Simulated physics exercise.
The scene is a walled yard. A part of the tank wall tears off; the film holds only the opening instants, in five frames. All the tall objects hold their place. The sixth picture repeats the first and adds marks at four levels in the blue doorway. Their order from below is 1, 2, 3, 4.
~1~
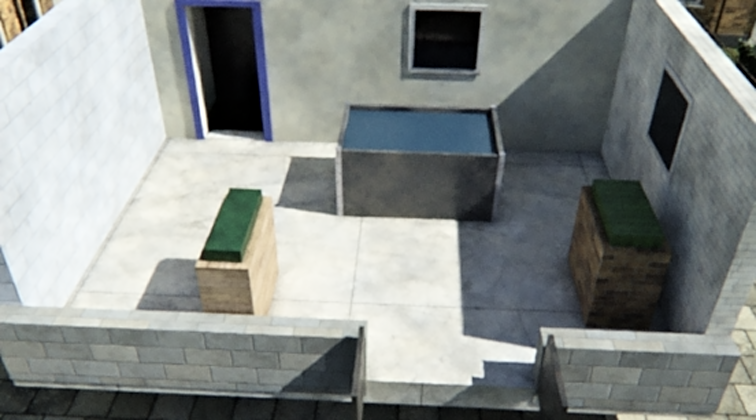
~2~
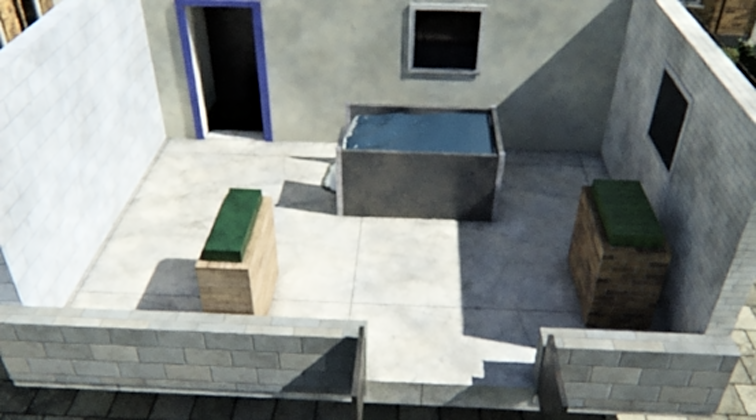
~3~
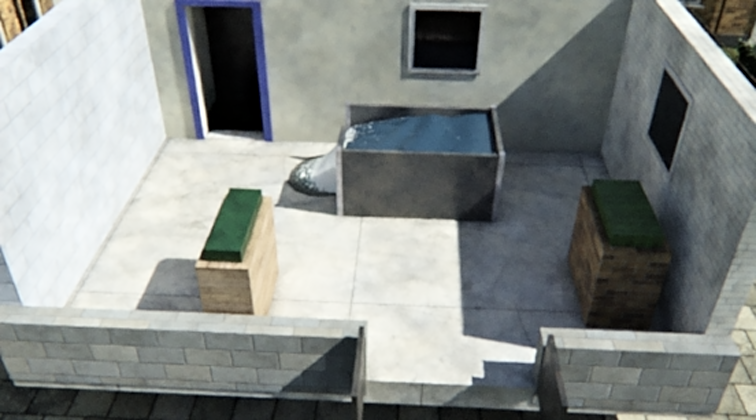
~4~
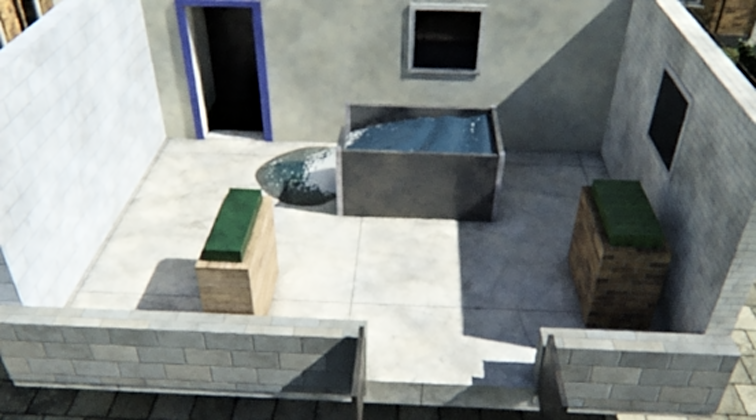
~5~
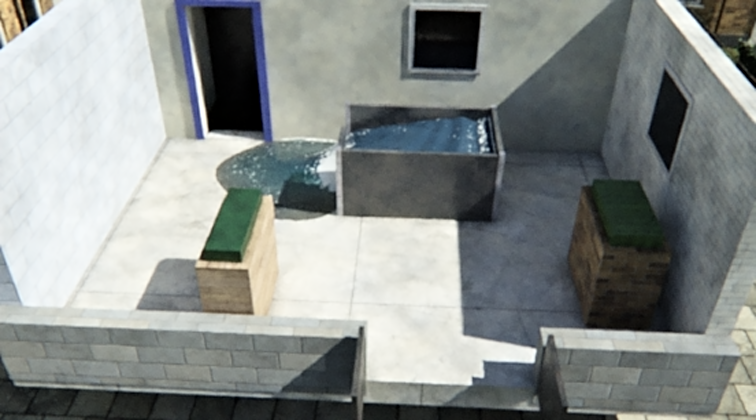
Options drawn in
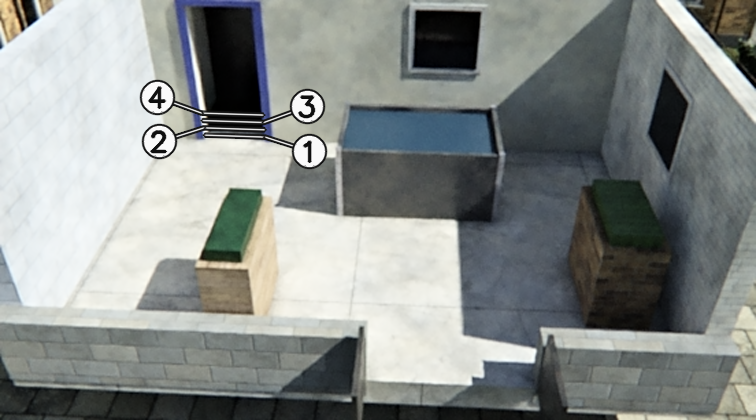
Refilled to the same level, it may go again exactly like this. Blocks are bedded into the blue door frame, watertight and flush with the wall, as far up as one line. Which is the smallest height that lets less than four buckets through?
2 will do.
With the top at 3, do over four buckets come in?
No, not at all.
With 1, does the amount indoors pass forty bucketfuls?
No.
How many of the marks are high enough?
Three of them.
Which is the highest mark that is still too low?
Here it is mark 1.
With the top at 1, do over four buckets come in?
Yes, that goes wrong.
In white, 1 at (235, 136); 2 at (234, 128); 3 at (233, 121); 4 at (232, 114); from the bottom up 1, 2, 3, 4.
Choosing 1, some 20 bucketfuls get in.
Choosing 2, a bucket or two gets in.
Choosing 3, a splash gets over, under a bucket.
Choosing 4, nothing gets over.
